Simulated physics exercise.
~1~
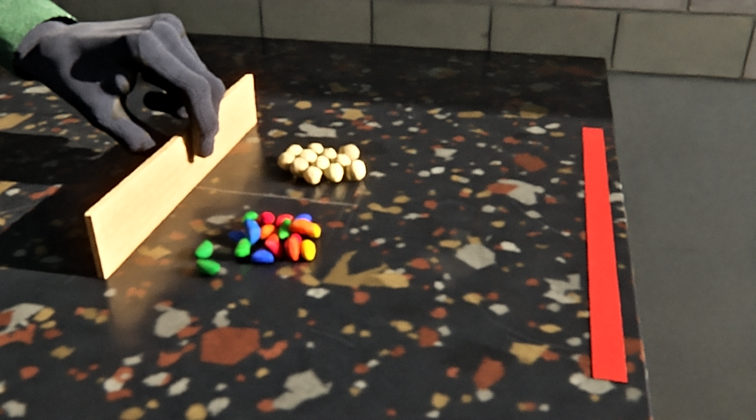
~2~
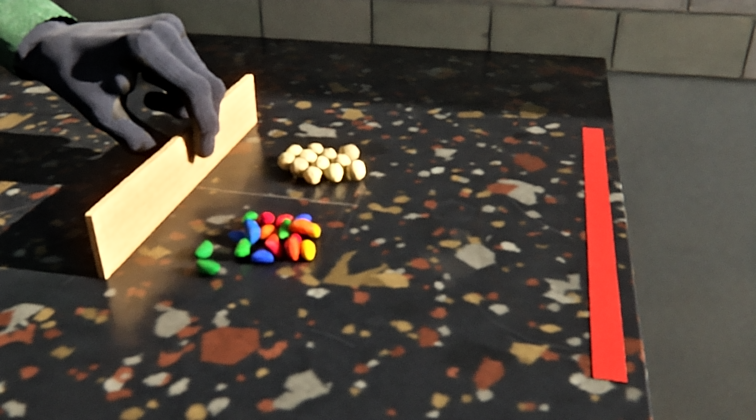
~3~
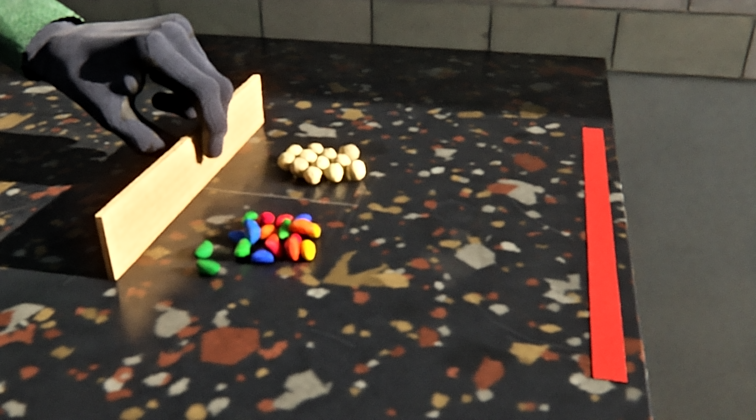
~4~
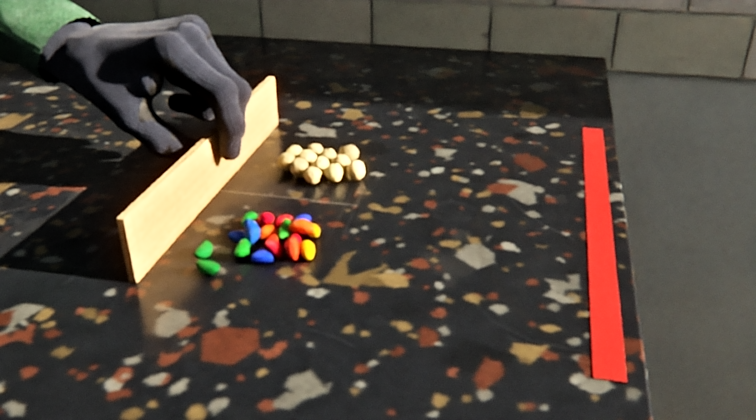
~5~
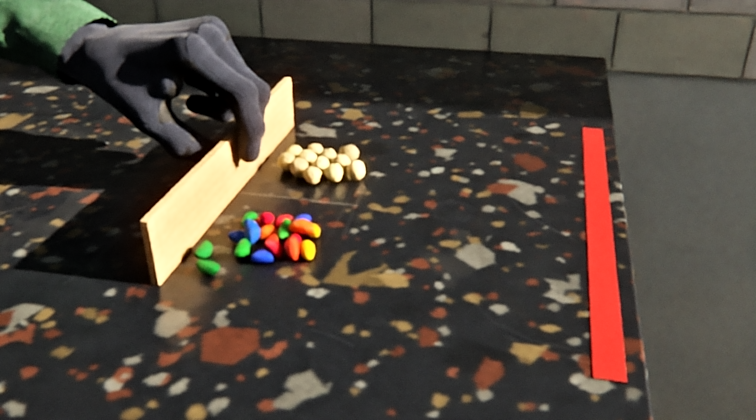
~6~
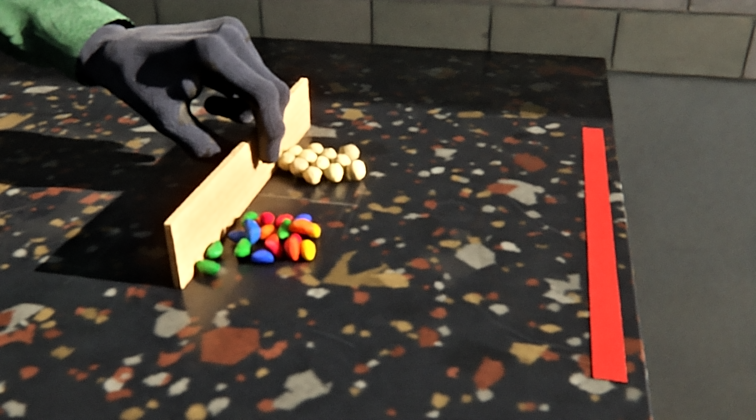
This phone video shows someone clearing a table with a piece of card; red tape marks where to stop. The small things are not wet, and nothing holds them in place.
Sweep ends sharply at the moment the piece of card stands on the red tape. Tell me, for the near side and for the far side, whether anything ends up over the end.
The front lot will not stay whole up there; the back lot will not stay whole up there.
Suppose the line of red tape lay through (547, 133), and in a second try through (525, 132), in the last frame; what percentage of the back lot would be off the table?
First try 0 in a hundred, second try 0 in a hundred.
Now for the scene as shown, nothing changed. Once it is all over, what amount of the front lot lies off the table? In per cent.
I'd put it at around 90 in a hundred.
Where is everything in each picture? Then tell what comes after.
Piece of card near (111, 230), at rest; red tape near (593, 137), right by the edge; edge at (629, 230); front lot near (271, 244), a few jelly beans; back lot near (321, 166), a few macadamia nuts, in the first frame.
Piece of card near (111, 230), at rest; back lot near (321, 166), in the second frame.
Piece of card near (121, 231); front lot near (271, 244), in the third frame.
Piece of card near (142, 234); back lot near (321, 166), in the fourth frame.
Piece of card near (164, 236); front lot near (271, 244), in the fifth frame.
Piece of card near (187, 239); red tape near (593, 137); edge at (629, 230); front lot near (271, 244); back lot near (321, 166), in the sixth frame.
Then, 0.97 s on from there, piece of card still moving, near (432, 152); front lot all on the table, its front near (484, 272); back lot all on the table, its front near (482, 179).
Then, 1.96 s on from there, piece of card stopped at the red tape; front lot the bulk over the edge; back lot near half over the edge.
Then, 2.24 s on from there, piece of card stopped at the red tape; front lot all but a few over the edge; back lot the whole lot over the edge.
In the end, piece of card stopped at the red tape; front lot all but a few over the edge; back lot the whole lot over the edge.
